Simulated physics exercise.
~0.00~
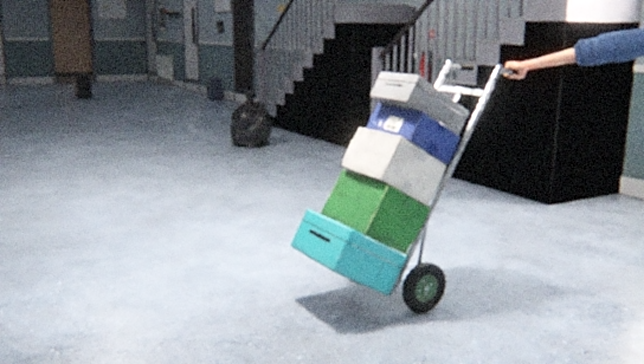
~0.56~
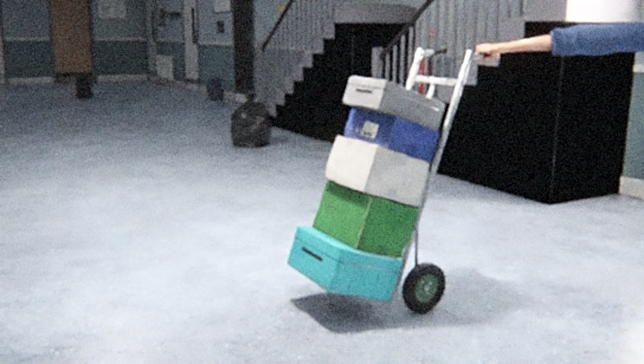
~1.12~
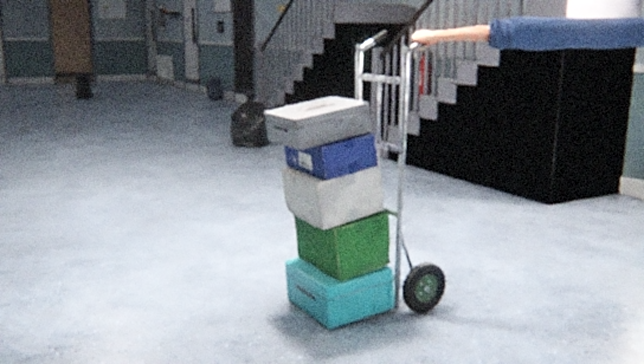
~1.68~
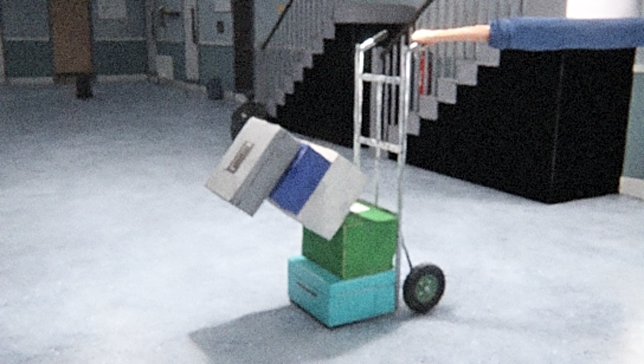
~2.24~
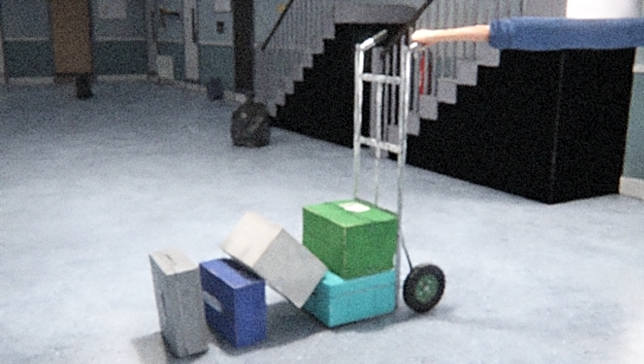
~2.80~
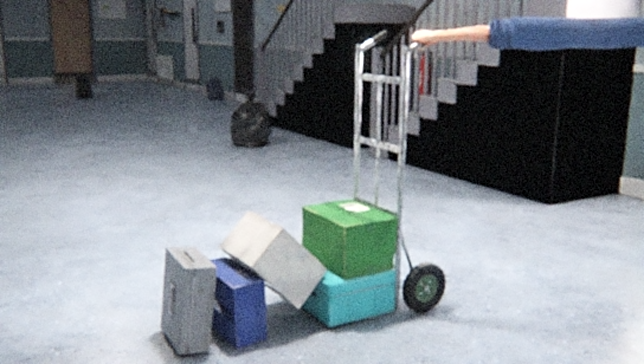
An arm in a blue sleeve swung a tilted sack truck upright, and the top three boxes, grey, blue and white, toppled off to the left onto the floor, while the green box stayed stacked on the turquoise one.
